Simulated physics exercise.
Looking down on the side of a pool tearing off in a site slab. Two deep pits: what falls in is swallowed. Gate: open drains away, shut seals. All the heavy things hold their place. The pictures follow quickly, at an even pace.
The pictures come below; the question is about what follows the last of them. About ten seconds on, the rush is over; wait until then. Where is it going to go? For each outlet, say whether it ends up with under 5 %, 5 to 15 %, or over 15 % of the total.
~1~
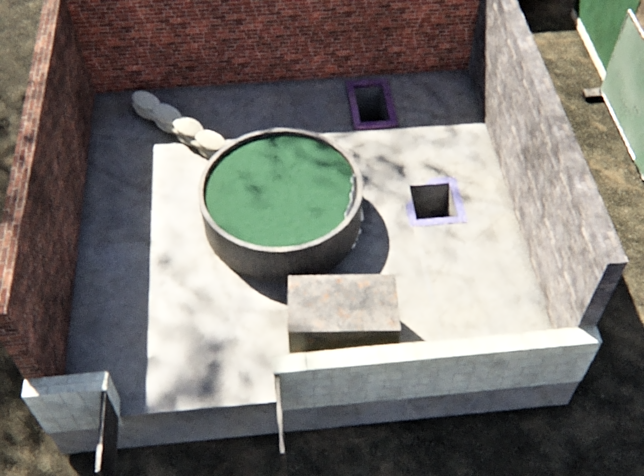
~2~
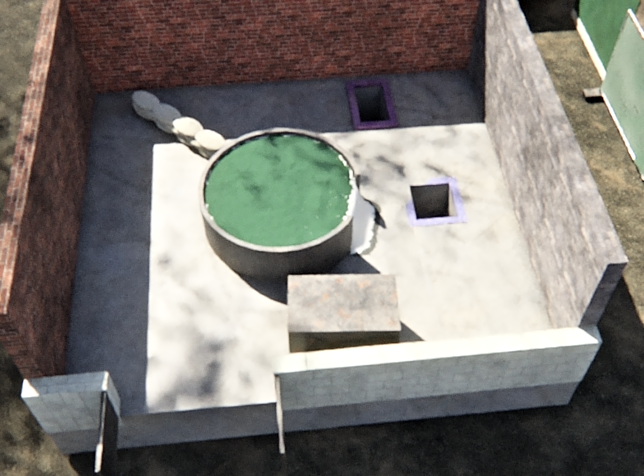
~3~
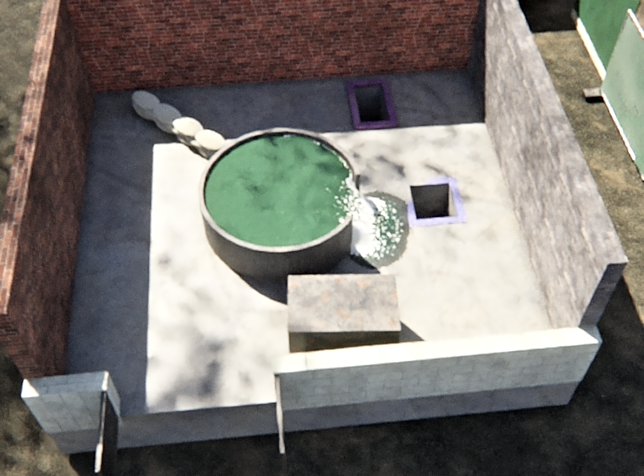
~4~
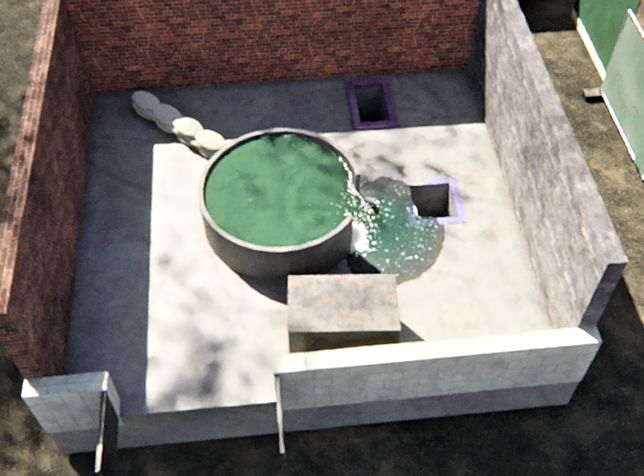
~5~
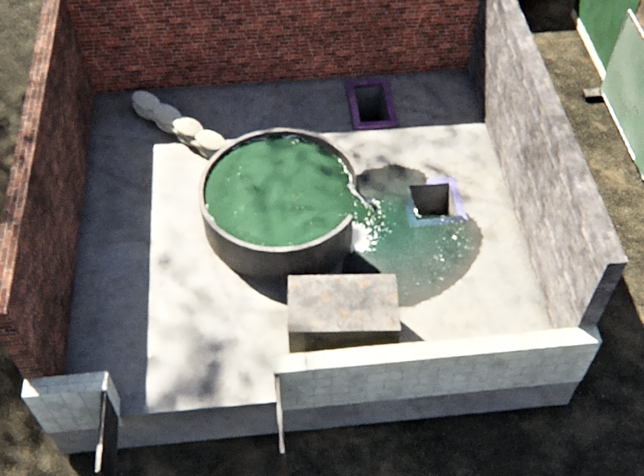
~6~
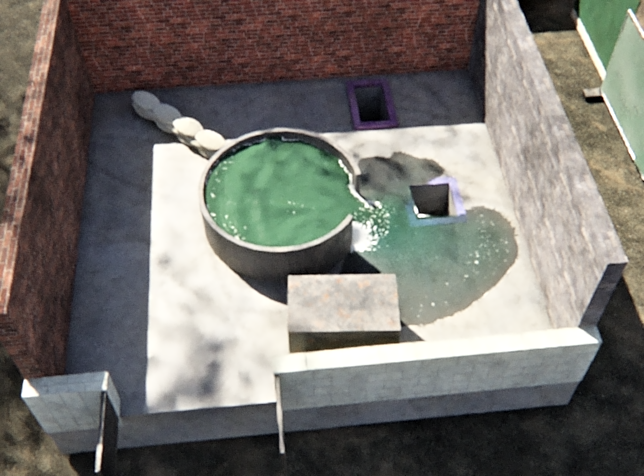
At the end, the gate will get a thin slice beneath five per cent; the blue pit will get a big slice beyond fifteen per cent; the purple pit will get a thin slice beneath five per cent.
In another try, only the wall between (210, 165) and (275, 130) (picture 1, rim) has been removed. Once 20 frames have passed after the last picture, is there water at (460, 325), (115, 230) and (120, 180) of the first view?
The first would be still unwetted, the second drenched and the third drenched.
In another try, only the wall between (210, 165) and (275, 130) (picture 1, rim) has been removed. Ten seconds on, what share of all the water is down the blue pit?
Blue 4 %.
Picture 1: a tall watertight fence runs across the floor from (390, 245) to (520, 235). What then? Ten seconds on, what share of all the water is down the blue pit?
The blue pit takes 40 per cent.
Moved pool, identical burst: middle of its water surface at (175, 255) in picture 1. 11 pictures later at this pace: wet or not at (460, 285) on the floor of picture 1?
At that place it stays submerged.
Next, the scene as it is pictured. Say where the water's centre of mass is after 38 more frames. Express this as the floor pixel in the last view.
At roughly (373, 236).
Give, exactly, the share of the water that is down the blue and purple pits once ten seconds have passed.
Around 34 per cent, then around 2 per cent.
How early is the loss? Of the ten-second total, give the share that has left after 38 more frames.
It comes to around 60 per cent.
A moment on, water covers 20 % of the floor; the gate 0 %, the blue pit 5 %, the purple pit 0 %.
Next, water covers 25 % of the floor; the gate 0 %, the blue pit 10 %, the purple pit 0 %.
Then, water covers 30 % of the floor; the gate 0 %, the blue pit 15 %, the purple pit 0 %.
Later, water covers 45 % of the floor; the gate 0 %, the blue pit 22 %, the purple pit 0 %.
In the end, water covers 65 % of the floor; the gate 1 %, the blue pit 33 %, the purple pit 2 %.
